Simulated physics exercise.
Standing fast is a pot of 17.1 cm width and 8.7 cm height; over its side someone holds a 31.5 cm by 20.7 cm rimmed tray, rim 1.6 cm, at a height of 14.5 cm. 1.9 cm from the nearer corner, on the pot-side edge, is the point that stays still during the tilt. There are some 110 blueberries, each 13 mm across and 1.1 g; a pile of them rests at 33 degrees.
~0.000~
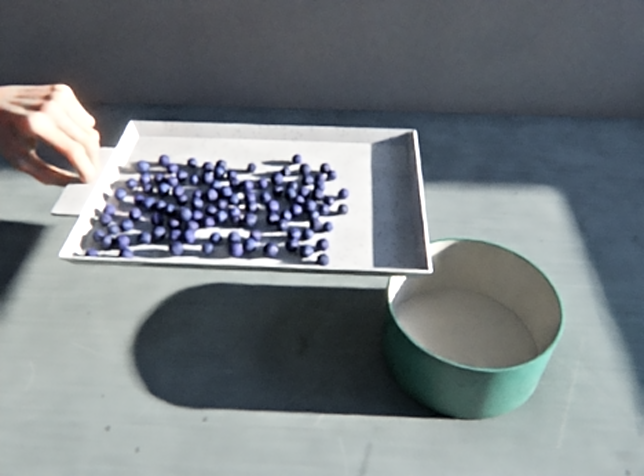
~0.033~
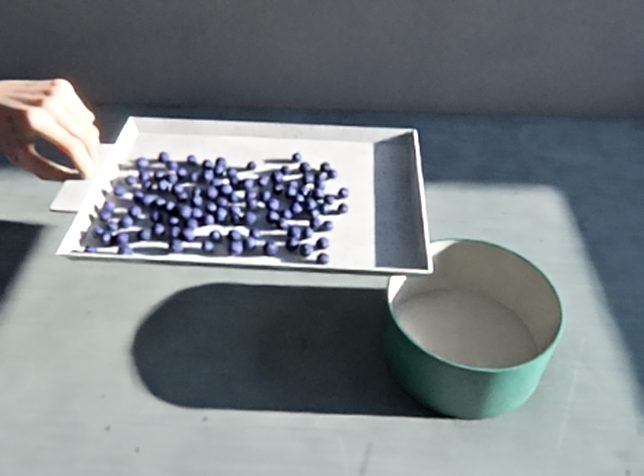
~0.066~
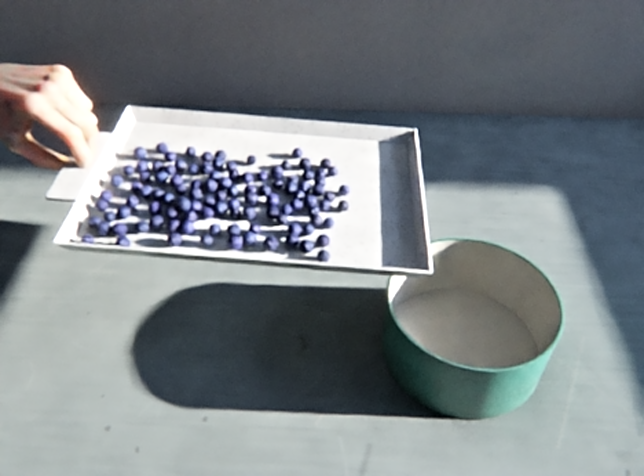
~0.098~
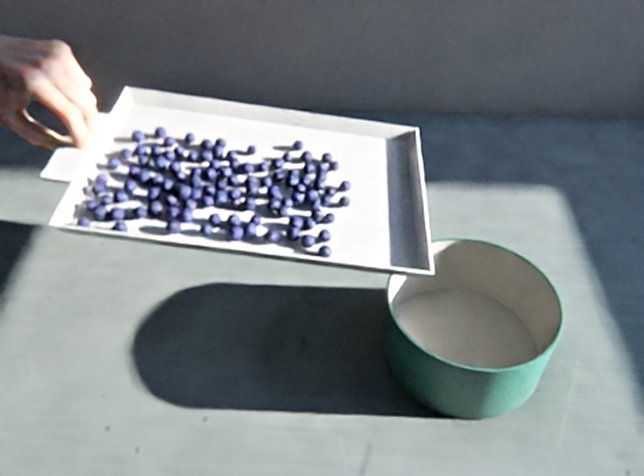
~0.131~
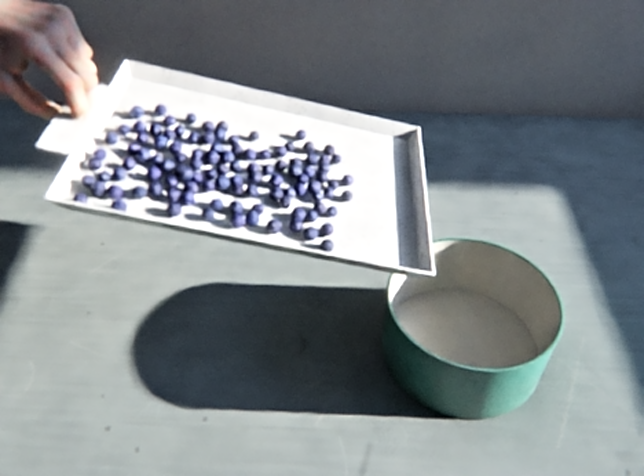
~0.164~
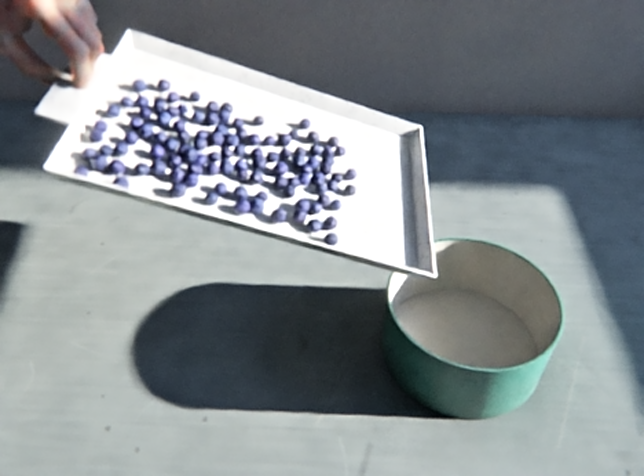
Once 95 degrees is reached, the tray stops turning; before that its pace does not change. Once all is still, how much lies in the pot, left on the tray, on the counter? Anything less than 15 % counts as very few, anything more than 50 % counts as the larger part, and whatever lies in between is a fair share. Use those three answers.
Pot: The larger part. Left on the tray: Very few. Counter: Very few.
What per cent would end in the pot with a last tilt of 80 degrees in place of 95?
The pot would get around 90 per cent.
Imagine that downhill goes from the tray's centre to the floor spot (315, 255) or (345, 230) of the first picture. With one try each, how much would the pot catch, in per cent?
The share comes to about 25 in a hundred, then about 70 in a hundred.
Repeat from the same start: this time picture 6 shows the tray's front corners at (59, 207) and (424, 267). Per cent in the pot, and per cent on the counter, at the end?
Final per cent - pot 95, counter 5.
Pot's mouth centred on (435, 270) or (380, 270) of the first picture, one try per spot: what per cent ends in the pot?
Close to 70 in a hundred, then close to 5 in a hundred.
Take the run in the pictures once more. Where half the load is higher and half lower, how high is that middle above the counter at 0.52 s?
I'd put it near 18 cm.
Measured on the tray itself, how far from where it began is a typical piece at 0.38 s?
By then it sits near 3 cm from where it began.
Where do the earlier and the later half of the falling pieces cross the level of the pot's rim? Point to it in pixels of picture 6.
First near (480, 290), later near (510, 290).
Then, at 0.38 s, tilt 59 degrees; the tray holds 100 %, the pot 0 %.
After 0.52 s, tilt 84 degrees; the tray holds 75 %, the pot 0 %.
After 0.79 s, tilt 95 degrees; the tray holds 0 %, the pot 90 %.
In the end, at 1.3 s, pot 95 %, tray 0 %, counter 10 %.
